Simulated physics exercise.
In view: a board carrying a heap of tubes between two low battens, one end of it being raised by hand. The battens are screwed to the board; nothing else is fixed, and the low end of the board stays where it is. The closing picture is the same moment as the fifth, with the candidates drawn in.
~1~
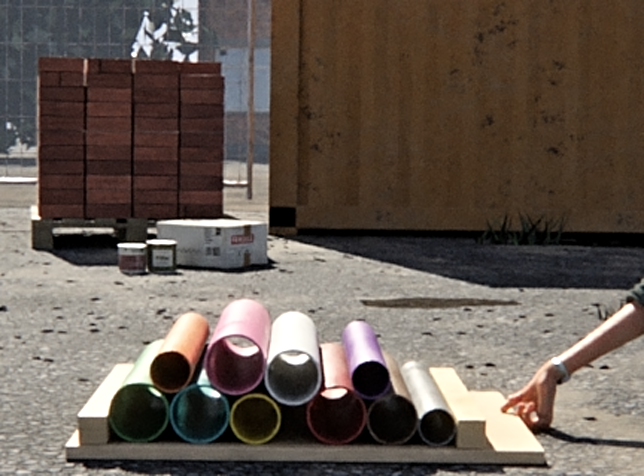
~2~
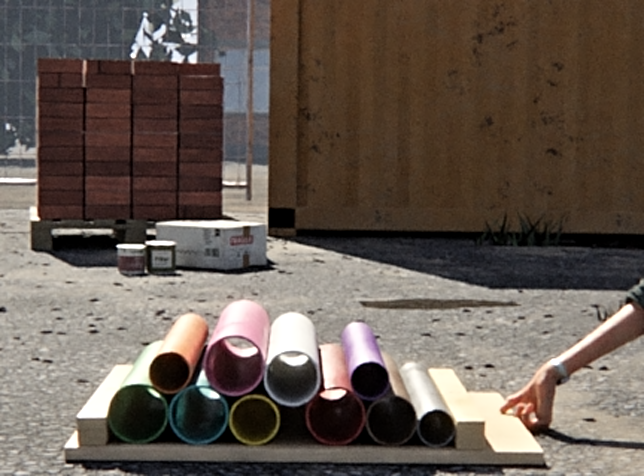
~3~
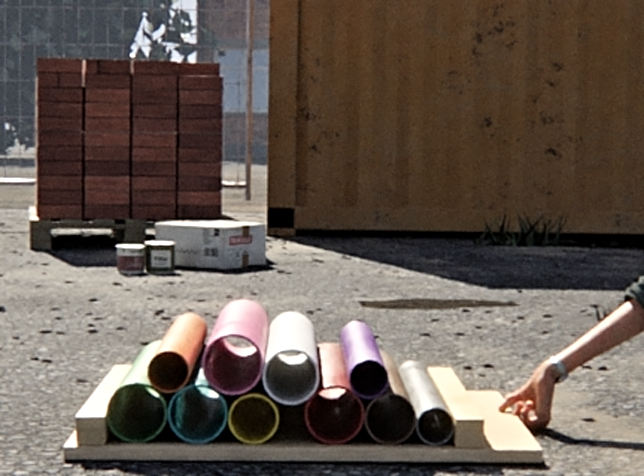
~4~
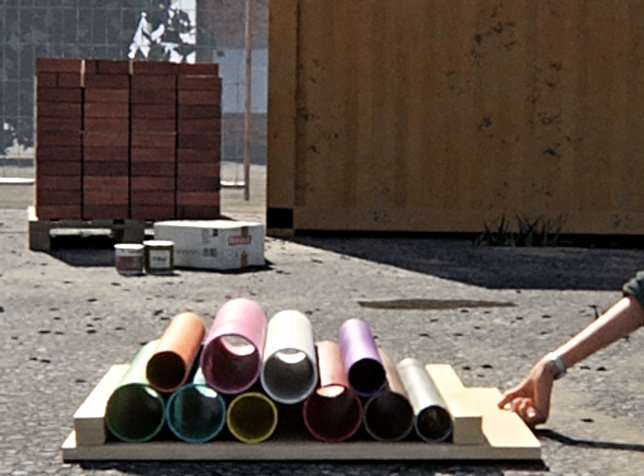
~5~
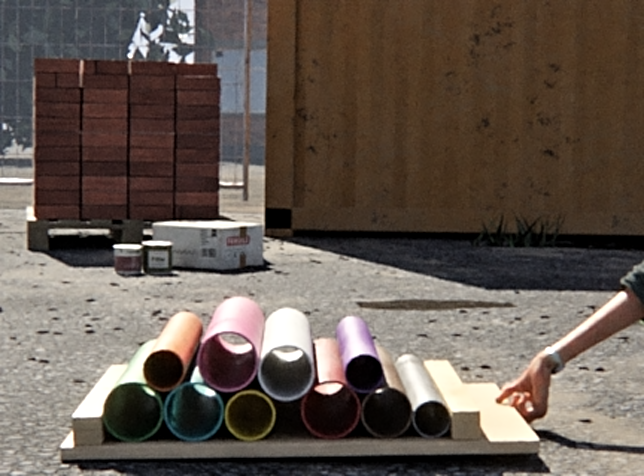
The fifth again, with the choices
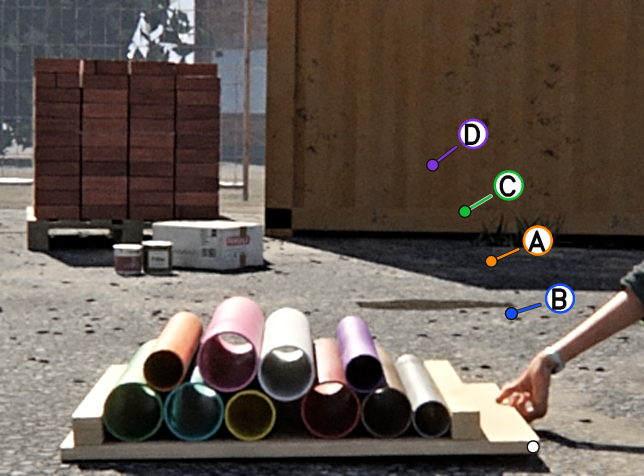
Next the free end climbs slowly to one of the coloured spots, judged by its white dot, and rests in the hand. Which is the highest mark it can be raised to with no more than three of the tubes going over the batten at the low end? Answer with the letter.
Lift it to D and no more.
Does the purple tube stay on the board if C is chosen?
Yes.
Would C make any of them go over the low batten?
Yes.
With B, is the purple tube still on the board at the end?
Yes, with B.
On the marked copy, A at (491, 261); B at (512, 313); C at (465, 212); D at (433, 165); the white dot at (533, 447).
Taking D. A third of the way, board at 20°.
Two thirds of the way, board at 38°.
When it is over, board at 39°, three over the low batten (white, pink, orange).
As for the rest, A three over the low batten (white, pink, orange); B none over the low batten; C three over the low batten (white, pink, orange).
